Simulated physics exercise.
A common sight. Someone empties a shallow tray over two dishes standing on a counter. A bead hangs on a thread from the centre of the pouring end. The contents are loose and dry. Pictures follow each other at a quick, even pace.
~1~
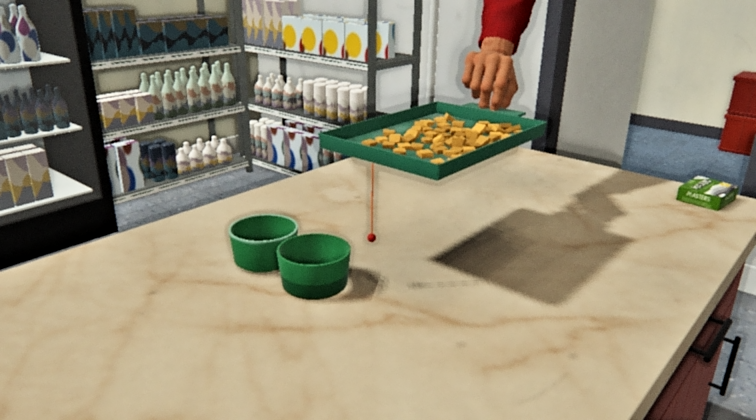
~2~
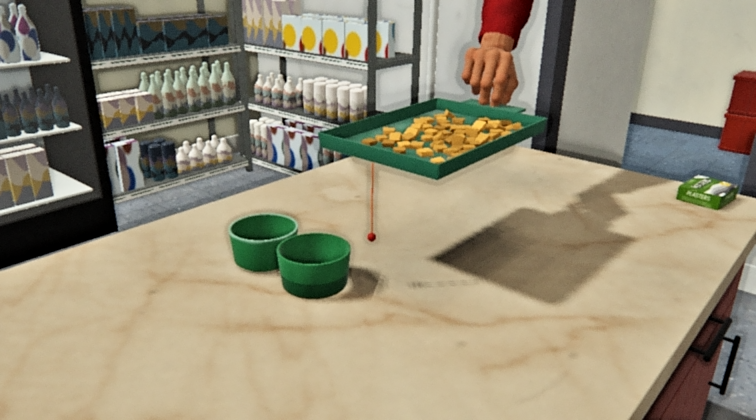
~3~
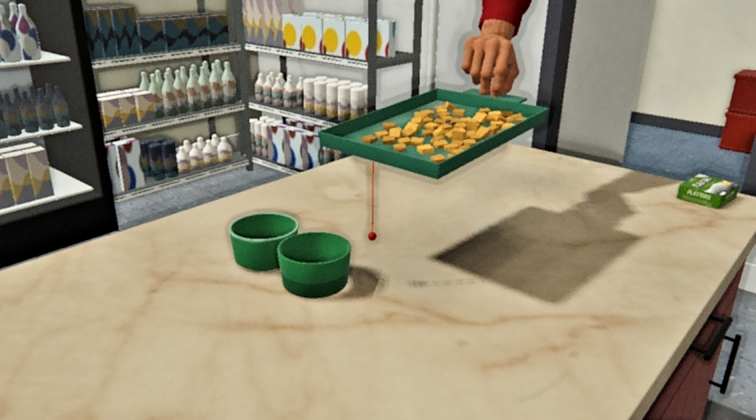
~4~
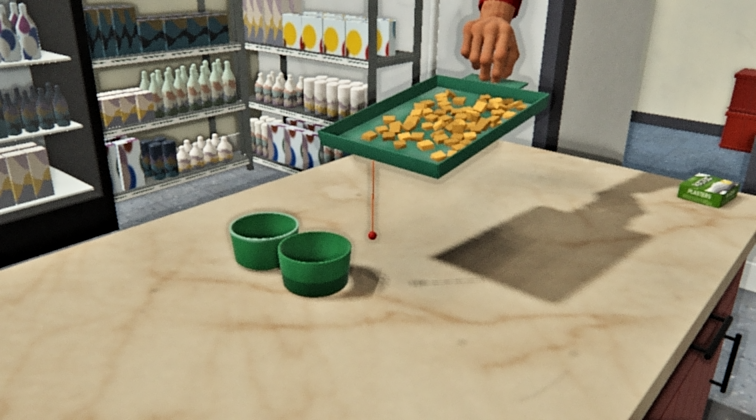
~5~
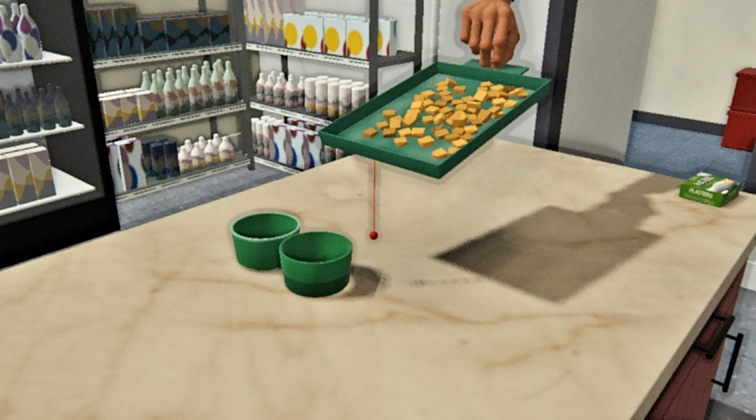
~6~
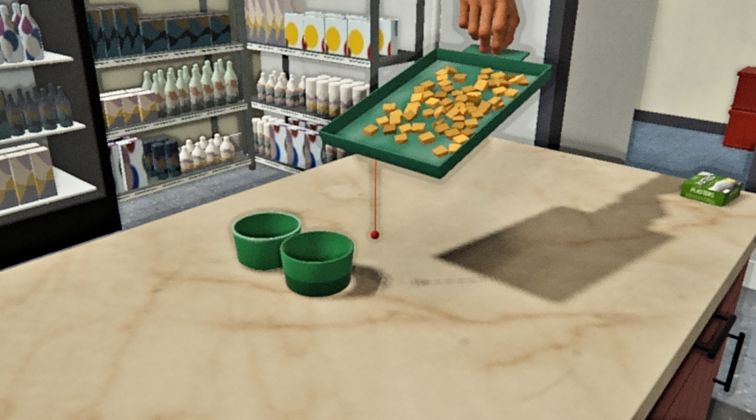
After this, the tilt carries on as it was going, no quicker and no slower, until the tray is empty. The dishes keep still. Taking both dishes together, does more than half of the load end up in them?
No, the dishes secure under fifty percent.
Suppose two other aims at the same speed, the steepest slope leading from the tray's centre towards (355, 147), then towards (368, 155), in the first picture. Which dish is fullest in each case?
Place one gives the rightmost dish, place two gives the rightmost dish.
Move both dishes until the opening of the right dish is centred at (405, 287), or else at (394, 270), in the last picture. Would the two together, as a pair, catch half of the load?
At the first place the larger part, at the second more than half.
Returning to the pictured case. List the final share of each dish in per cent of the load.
Final split: Left dish some 0 per cent, right dish some 20 per cent.
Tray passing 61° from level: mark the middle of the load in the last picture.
The load is centred around (406, 126).
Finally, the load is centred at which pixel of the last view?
I'd mark it at roughly (357, 315).
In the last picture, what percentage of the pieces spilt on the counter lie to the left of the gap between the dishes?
I reckon around 10 per cent.
Soon after the last picture, tray tipped steeply; nearly all on the tray; a stray few in the air.
A little later, tray tipped right over; most on the tray; a stray few in the right dish; a small part outside both; a stray few in the air.
Later still, tray tipped past a quarter turn; about a quarter in the right dish; a stray few in the left dish; most outside both.
At rest, tray tipped past a quarter turn; about a quarter in the right dish; a stray few in the left dish; most outside both.
